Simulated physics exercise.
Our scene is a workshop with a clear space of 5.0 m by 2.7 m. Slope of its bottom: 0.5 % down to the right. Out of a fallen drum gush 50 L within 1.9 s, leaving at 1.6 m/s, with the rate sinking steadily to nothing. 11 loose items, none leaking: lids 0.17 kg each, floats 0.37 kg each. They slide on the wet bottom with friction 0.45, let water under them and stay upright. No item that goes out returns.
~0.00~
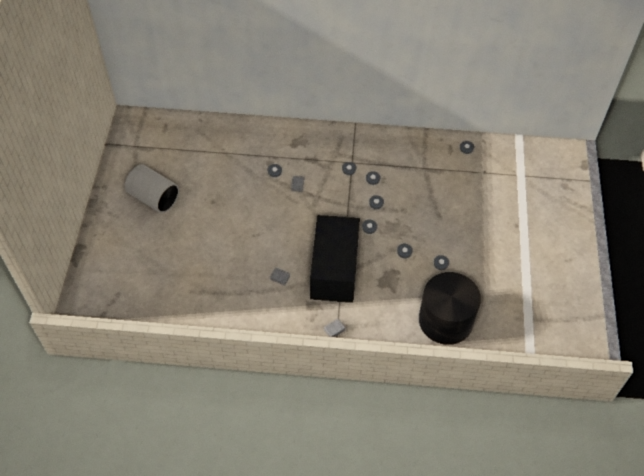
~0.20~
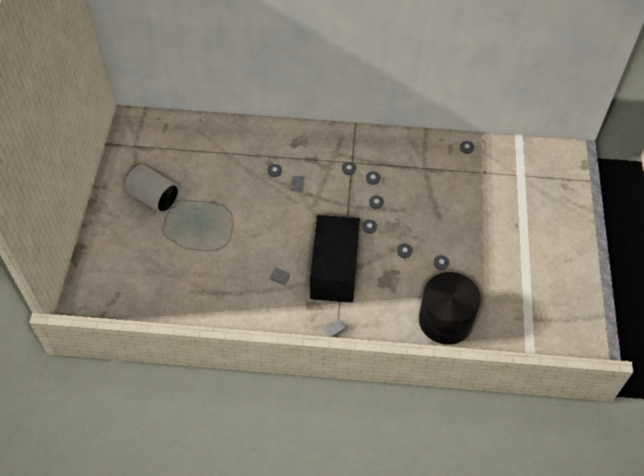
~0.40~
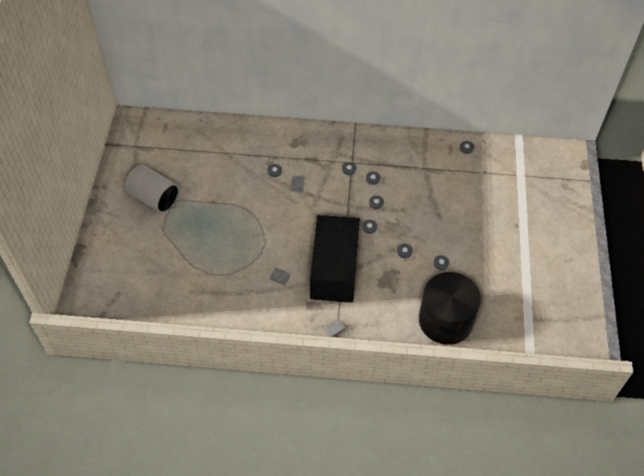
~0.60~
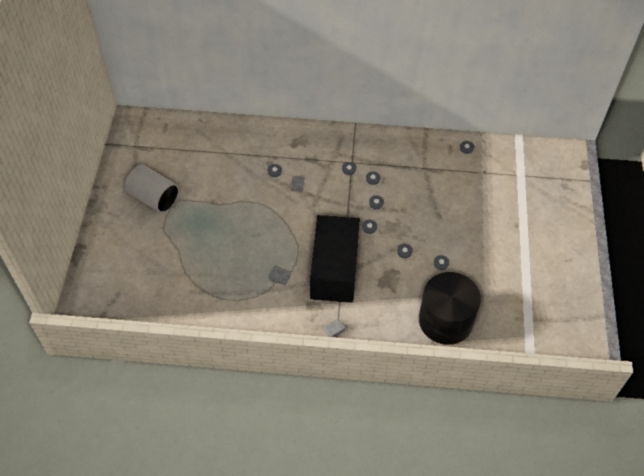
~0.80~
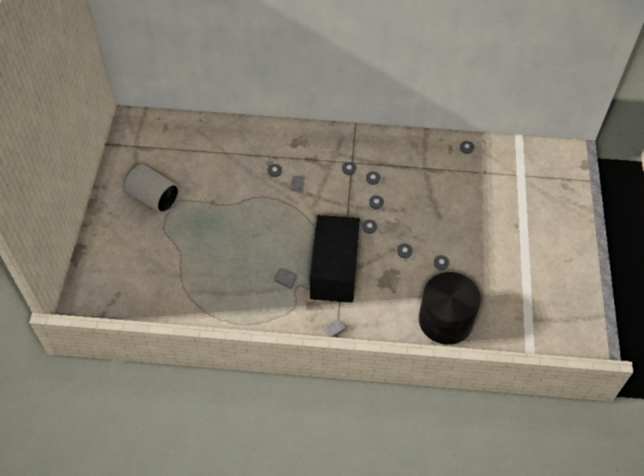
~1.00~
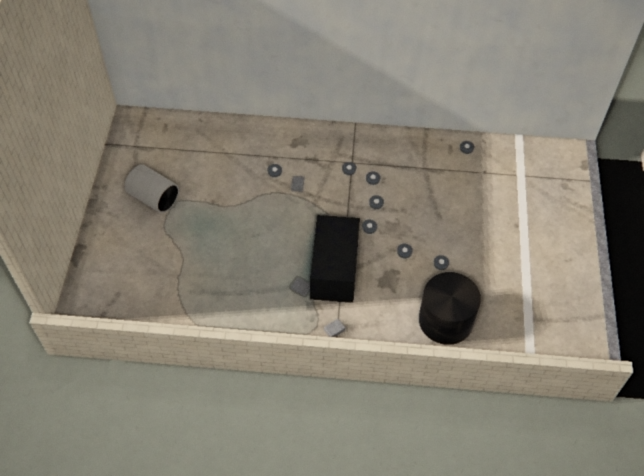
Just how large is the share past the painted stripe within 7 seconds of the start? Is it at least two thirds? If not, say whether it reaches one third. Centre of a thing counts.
Smaller than a third.
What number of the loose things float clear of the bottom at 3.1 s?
The count is 1.
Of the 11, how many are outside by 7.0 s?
Result: 0.
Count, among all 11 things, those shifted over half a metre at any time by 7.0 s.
All told, that gives 4.
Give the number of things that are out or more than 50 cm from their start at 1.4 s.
By that point, 0.
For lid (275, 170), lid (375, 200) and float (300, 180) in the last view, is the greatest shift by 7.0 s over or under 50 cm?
Result by item: Within it; beyond it; within it.
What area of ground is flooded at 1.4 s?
About 2.0 m2.
After 1.4 s 0 of 11 are over the mark; 1 afloat.
After 3.1 s 0 of 11 are over the mark; 1 afloat.
After 4.9 s 0 of 11 are over the mark; 0 afloat.
After 7.0 s 0 of 11 are over the mark; 0 afloat.
